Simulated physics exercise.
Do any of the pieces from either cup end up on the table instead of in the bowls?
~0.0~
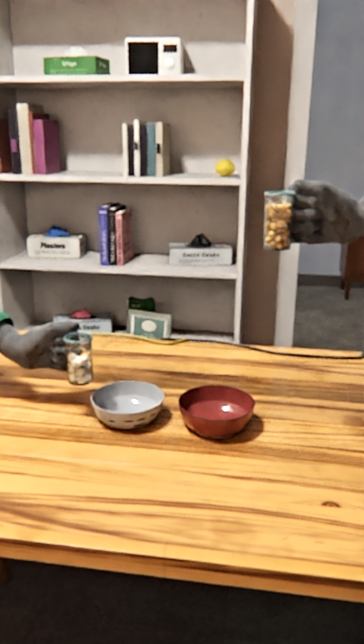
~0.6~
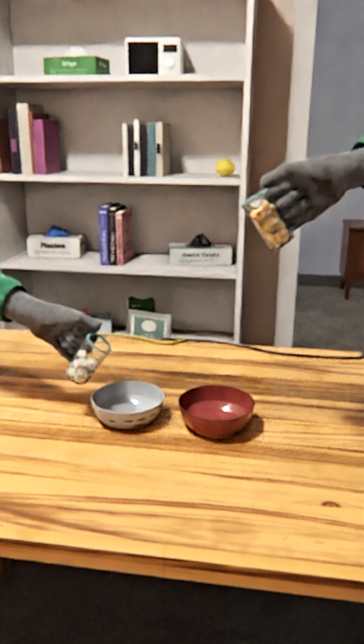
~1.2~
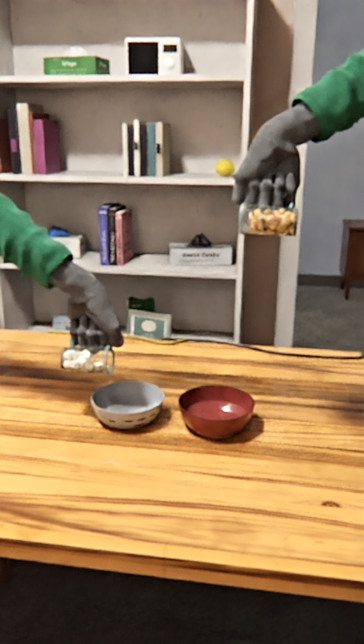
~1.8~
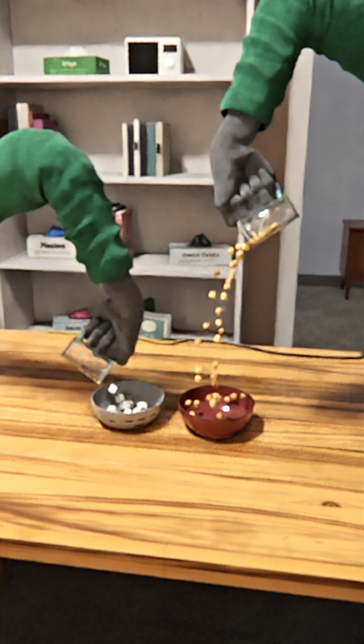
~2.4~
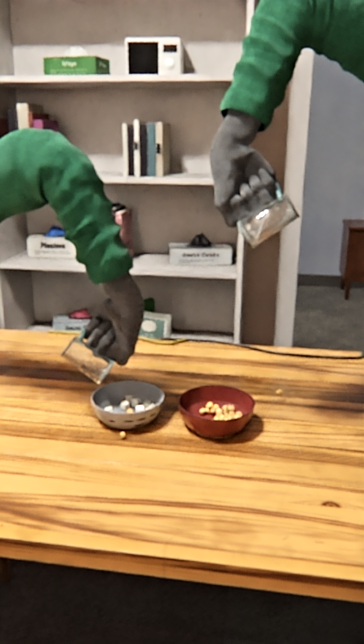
Yes, a few of the yellow pieces from the right cup end up on the table, though most land in the red bowl. The pale pieces from the left cup all stay in the gray bowl.
